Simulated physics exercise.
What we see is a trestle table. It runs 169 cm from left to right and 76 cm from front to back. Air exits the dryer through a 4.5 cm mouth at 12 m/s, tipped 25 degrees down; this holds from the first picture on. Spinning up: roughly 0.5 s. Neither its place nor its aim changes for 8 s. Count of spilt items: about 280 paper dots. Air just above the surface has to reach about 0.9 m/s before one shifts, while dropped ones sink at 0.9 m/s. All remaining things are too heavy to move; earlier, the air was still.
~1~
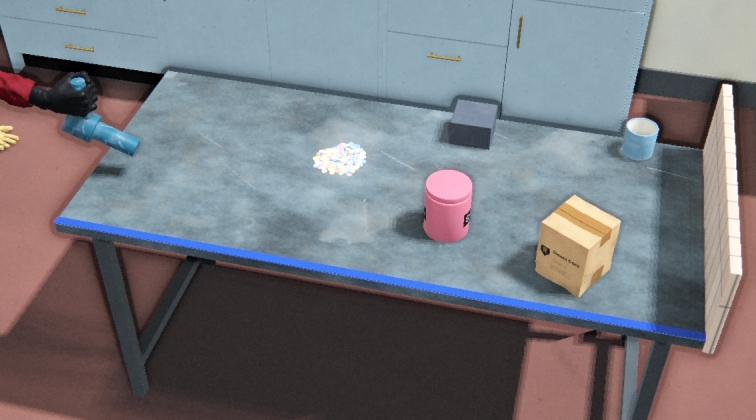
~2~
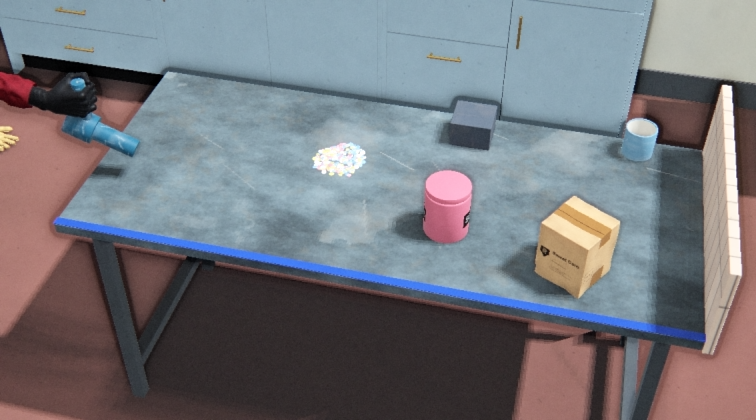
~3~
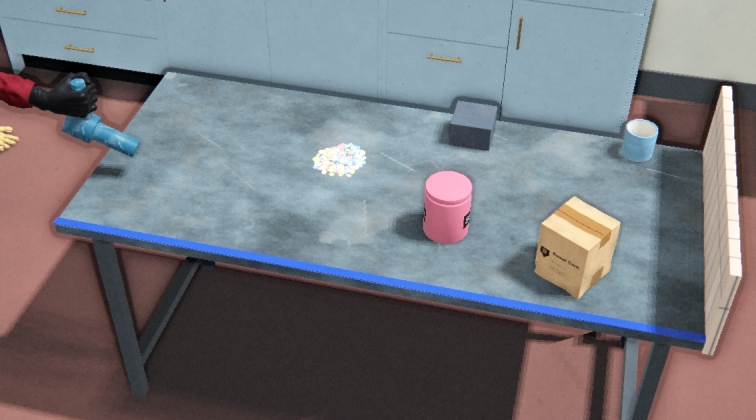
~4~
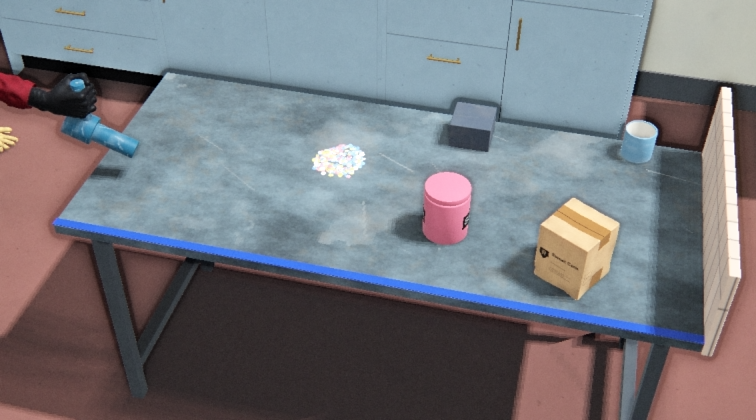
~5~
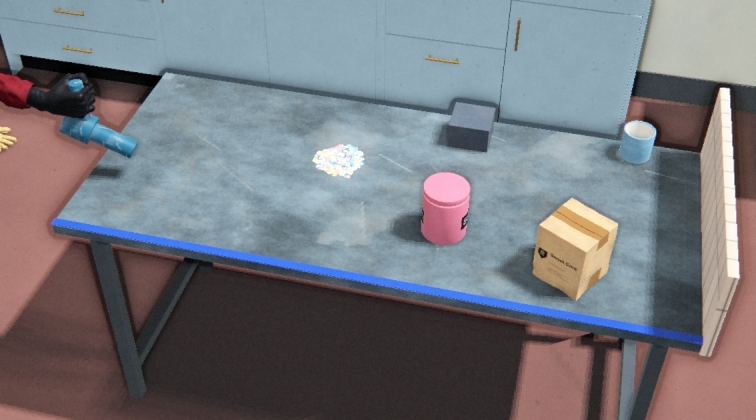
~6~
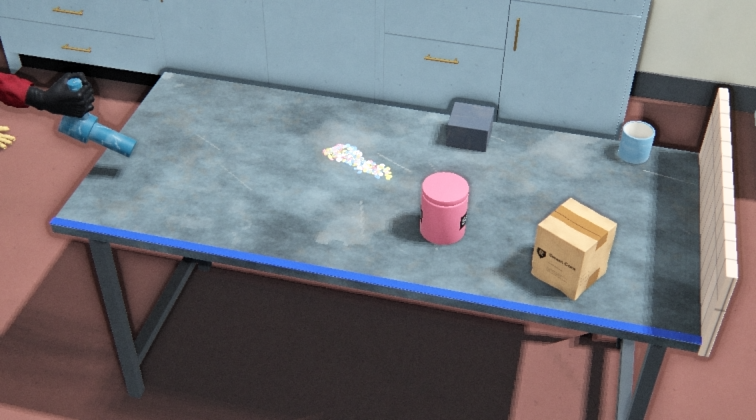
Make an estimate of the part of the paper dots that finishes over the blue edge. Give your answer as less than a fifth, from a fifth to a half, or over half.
My answer: Less than a fifth.
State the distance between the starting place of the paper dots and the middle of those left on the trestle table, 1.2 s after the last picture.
Roughly 80 cm.
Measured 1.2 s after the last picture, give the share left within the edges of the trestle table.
I'd put it near 40 per cent.
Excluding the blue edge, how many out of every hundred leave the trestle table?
That lands at some 90 %.
Then, 1.2 s after the last picture the count stands so, 0 % are over the blue edge; the middle of those still in play is near (613, 151).
Then, 2.1 s after the last picture the count stands so, 0 % are over the blue edge; the middle of those still in play is near (608, 154).
Then, 4.0 s after the last picture the count stands so, 0 % are over the blue edge.
Then, 7.6 s after the last picture, at the end, 0 % are over the blue edge.
